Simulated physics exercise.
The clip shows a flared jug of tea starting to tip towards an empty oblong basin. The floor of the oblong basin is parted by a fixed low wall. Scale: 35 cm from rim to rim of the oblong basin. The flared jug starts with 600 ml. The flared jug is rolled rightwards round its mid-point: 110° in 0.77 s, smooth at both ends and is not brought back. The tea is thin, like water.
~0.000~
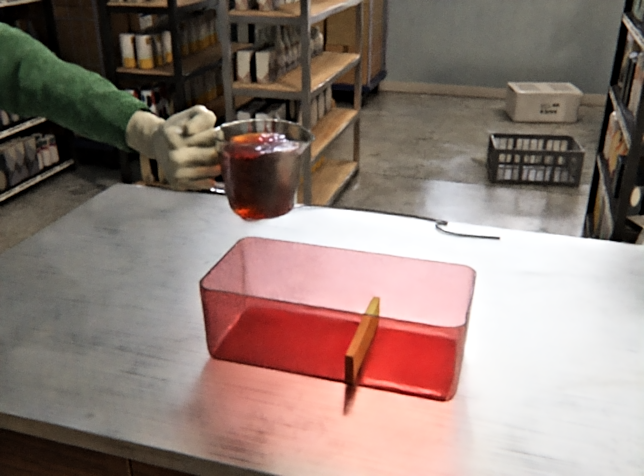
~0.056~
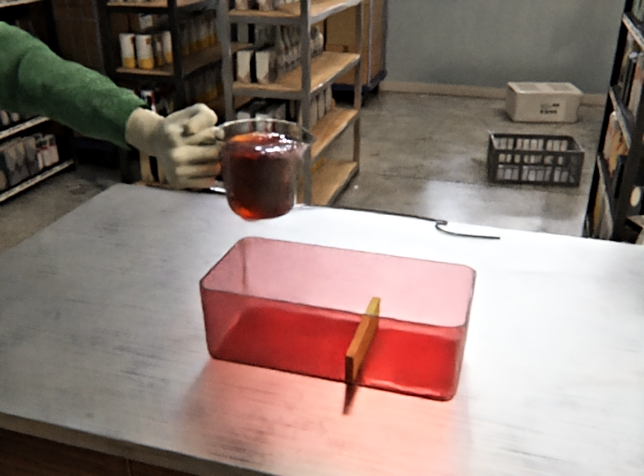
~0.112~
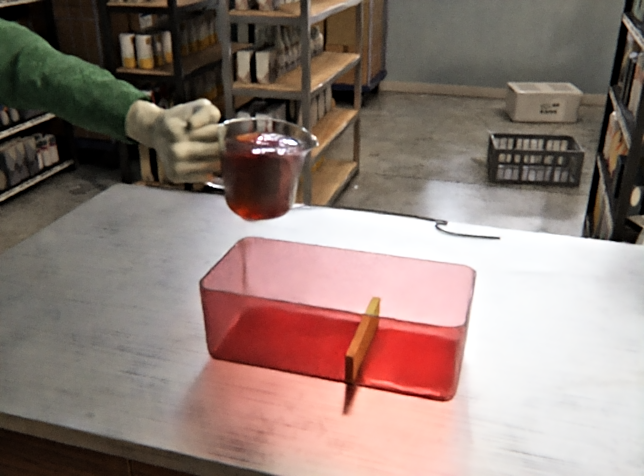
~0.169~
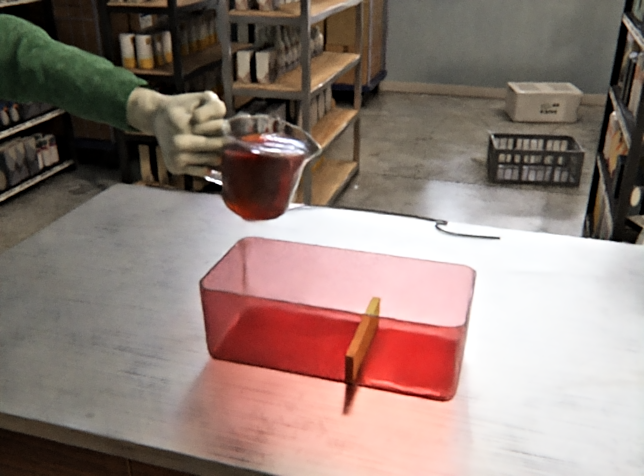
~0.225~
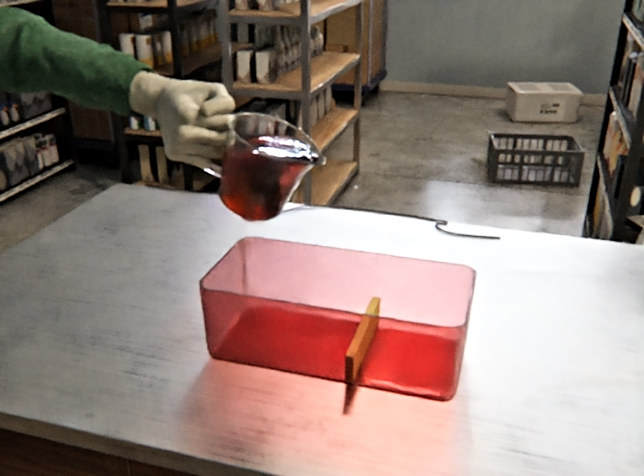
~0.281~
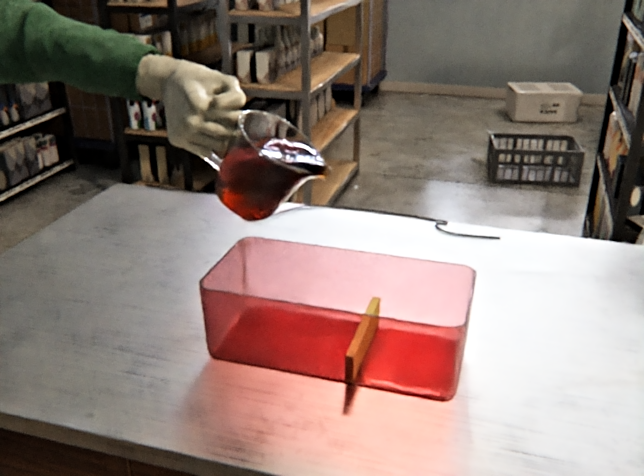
A gloved hand in a green sleeve holds a clear jug of dark red liquid above a pinkish oblong basin with a wooden divider, then tilts the jug steadily to the right until the liquid reaches its rim.
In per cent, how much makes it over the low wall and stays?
Roughly 26 per cent is past the wall.
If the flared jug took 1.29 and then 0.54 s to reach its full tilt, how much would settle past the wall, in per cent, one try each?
First 40, then 20 per cent.
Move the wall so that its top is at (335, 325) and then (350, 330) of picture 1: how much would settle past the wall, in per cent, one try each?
In turn about 80 and 60 per cent.
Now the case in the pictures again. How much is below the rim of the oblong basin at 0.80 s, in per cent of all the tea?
About 88 per cent.
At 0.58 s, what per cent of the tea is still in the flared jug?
Near 42 in a hundred.
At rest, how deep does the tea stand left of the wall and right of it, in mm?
Left about 14 mm, right about 8 mm.
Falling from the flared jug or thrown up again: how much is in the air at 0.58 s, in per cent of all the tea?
Near 28 in a hundred.
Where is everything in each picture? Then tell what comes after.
It leans 0°; its right rim is at (315, 138); the tea meets the walls at (225, 139) and (303, 147); the oblong basin's rim runs from (221, 261) to (471, 297); the wall's top is at (364, 325), in the first picture.
It leans 1°; its right rim is at (315, 140); the tea meets the walls at (225, 138) and (303, 147), in the second picture.
It leans 6°; its right rim is at (318, 145); the tea meets the walls at (227, 138) and (305, 149), in the third picture.
It leans 13°; its right rim is at (321, 152); the tea meets the walls at (231, 139) and (310, 152), in the fourth picture.
It leans 22°; its right rim is at (324, 163); the tea meets the walls at (233, 143) and (319, 156), in the fifth picture.
It leans 32°; its right rim is at (326, 175); the tea meets the walls at (230, 150) and (322, 166); 2 per cent is over the edge, in the sixth picture.
Then, 0.58 s in, the tilt is 94° and 42 per cent is still to pour, 13 is left of the wall and 18 right of it.
Then, 0.80 s in, the tilt is 110° and 4 per cent is still to pour, 64 is left of the wall and 24 right of it.
Then, 1.02 s in, the tilt is 110° and 0 per cent is still to pour, 71 is left of the wall and 26 right of it.
Then, 1.27 s in, the tilt is 110° and 0 per cent is still to pour, 71 is left of the wall and 26 right of it.
Finally, 71 per cent lies left of the wall, 26 right of it and 2 outside.
